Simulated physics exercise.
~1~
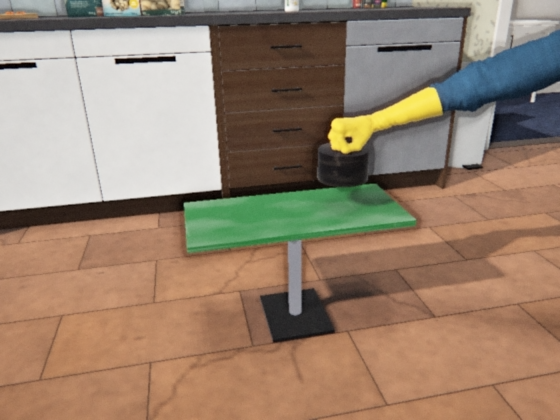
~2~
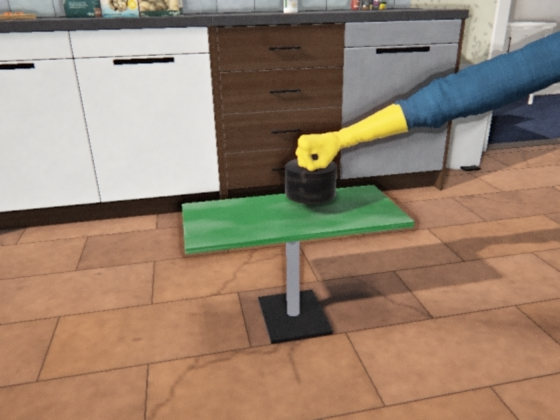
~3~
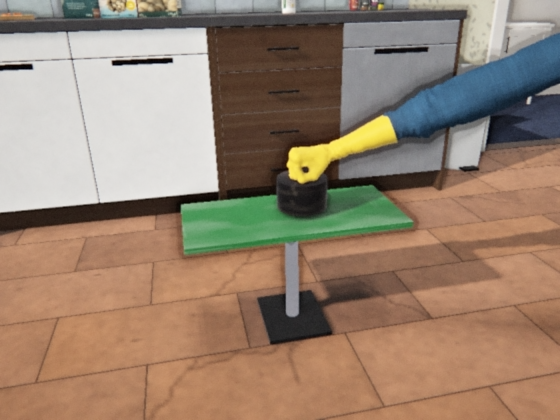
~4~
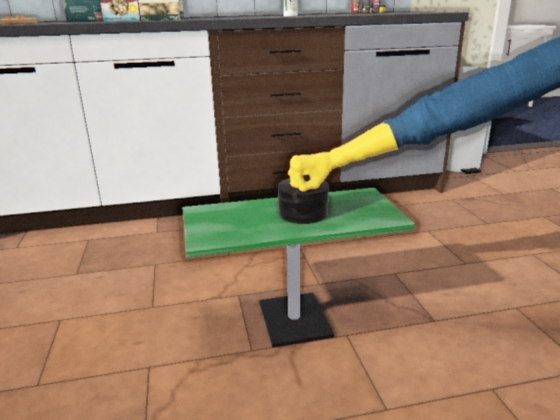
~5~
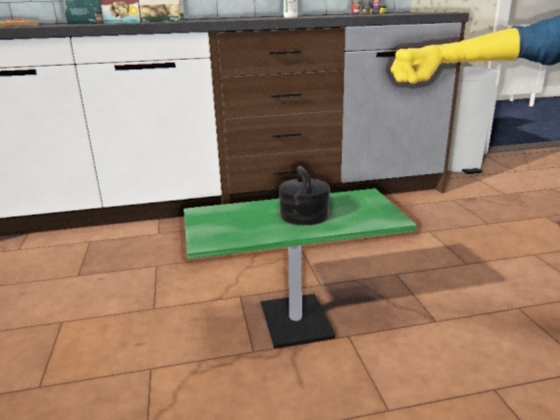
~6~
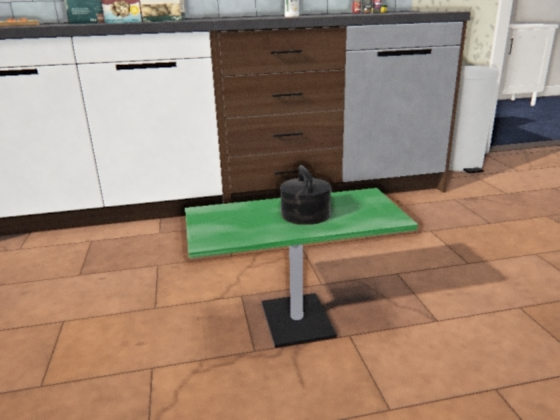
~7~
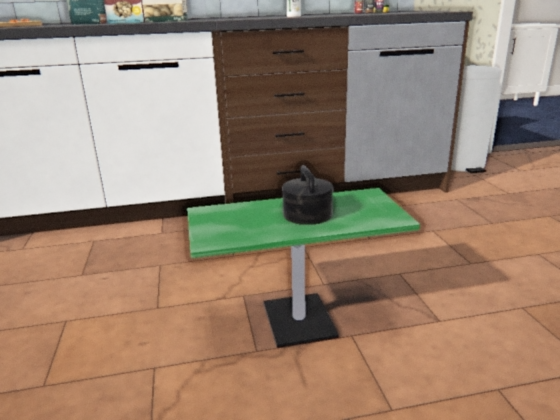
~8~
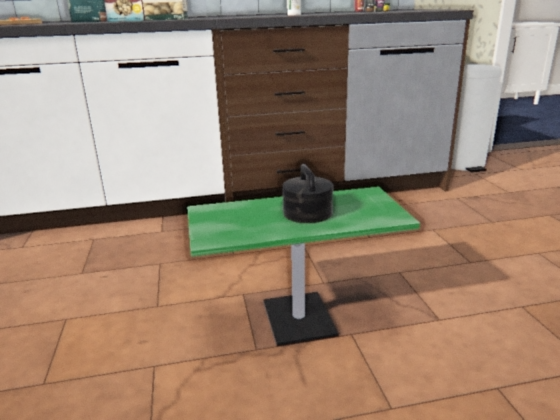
In this clip, a yellow-gloved hand at the end of a blue sleeve lowers a dark, round object with a handle leftward onto a small green side table, then lets go and withdraws to the right, leaving the object resting on the level, upright table.
